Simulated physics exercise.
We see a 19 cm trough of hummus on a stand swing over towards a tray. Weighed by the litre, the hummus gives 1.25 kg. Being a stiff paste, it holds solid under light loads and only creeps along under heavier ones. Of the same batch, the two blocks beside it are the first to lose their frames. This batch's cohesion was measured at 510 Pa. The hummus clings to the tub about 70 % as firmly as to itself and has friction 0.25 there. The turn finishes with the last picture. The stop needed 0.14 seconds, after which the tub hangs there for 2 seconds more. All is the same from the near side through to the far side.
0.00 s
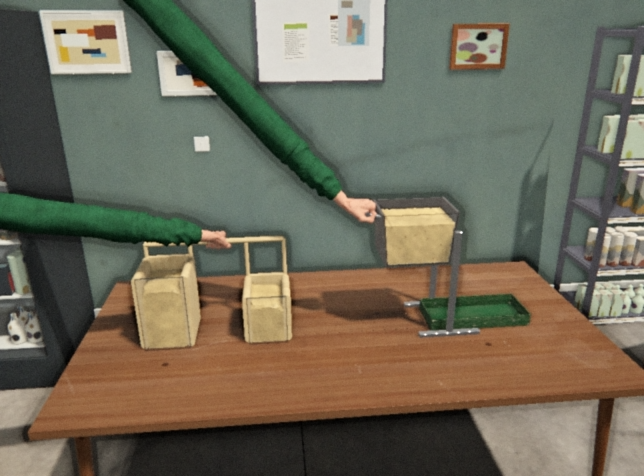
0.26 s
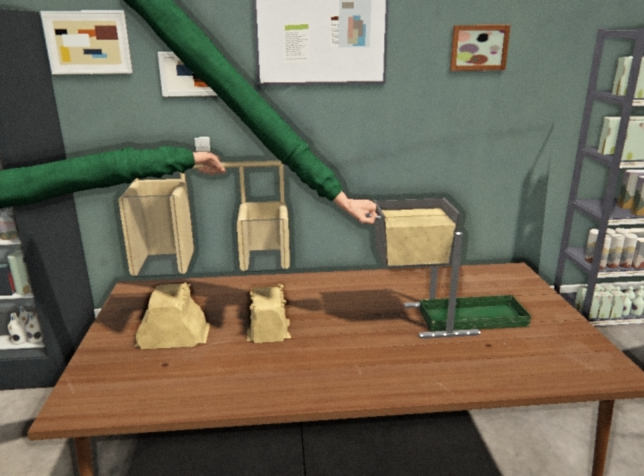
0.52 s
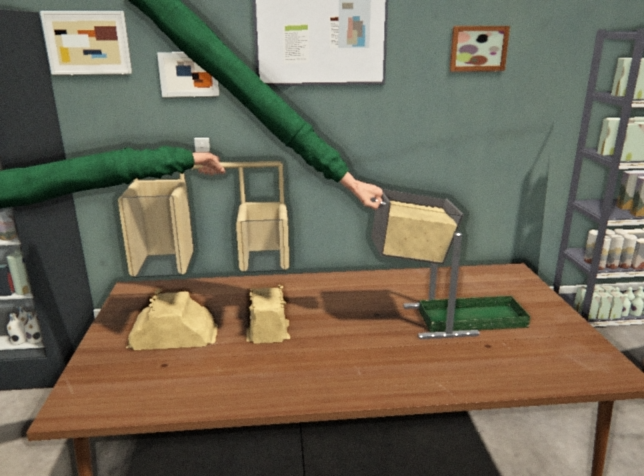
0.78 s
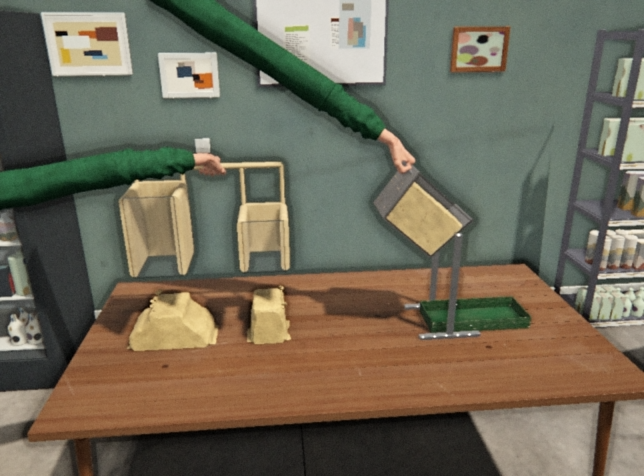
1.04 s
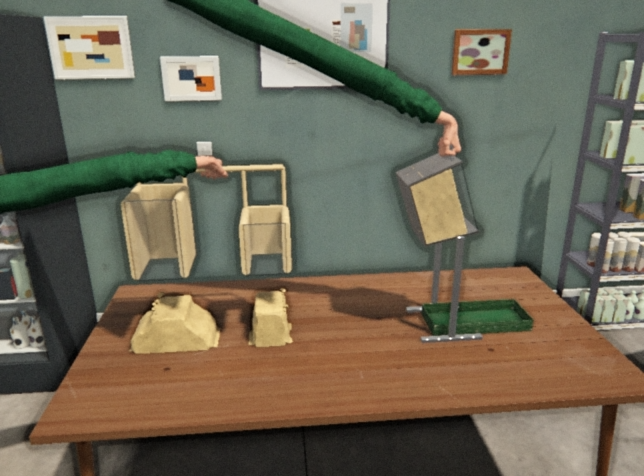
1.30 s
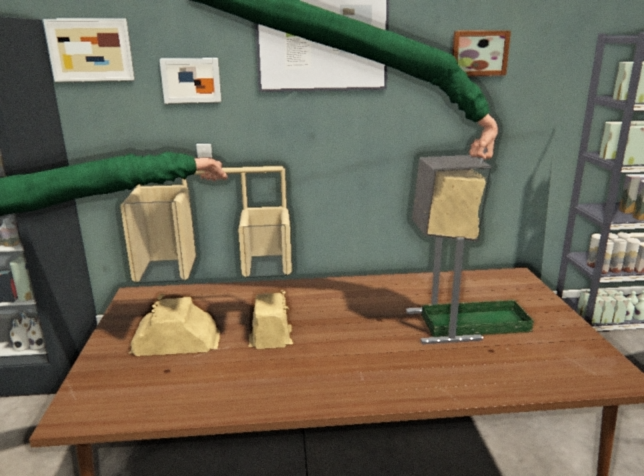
In the video, a green-sleeved arm lifts two open molds off pale hummus blocks, which slump, the left one more; then another arm swings a trough of hummus clockwise on a stand above a green tray, turning it sideways.
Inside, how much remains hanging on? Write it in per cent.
Some 34 percent remains.
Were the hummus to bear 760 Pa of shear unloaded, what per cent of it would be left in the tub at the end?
I'd say around 45 percent.
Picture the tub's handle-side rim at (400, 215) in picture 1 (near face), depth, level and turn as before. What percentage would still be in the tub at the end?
50 %.
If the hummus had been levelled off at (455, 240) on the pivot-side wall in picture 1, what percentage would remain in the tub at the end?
Around 60 per cent.
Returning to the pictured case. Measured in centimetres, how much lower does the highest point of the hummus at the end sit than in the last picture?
About 14 cm.
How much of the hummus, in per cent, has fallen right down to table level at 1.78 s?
Roughly 60 per cent.
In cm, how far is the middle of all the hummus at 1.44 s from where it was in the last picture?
Shift: Some 7 cm.
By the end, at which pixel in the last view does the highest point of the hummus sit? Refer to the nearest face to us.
Somewhere near (455, 216) in the last view.
By 1.44 s, the tub is at 94 degrees and holds 72 %.
By 1.61 s, the tub is at 94 degrees and holds 39 %.
By 1.78 s, the tub is at 94 degrees and holds 34 %.
By 1.95 s, the tub is at 94 degrees and holds 34 %.
By 3.30 s, at the end, the tub is at 94 degrees and holds 34 %.
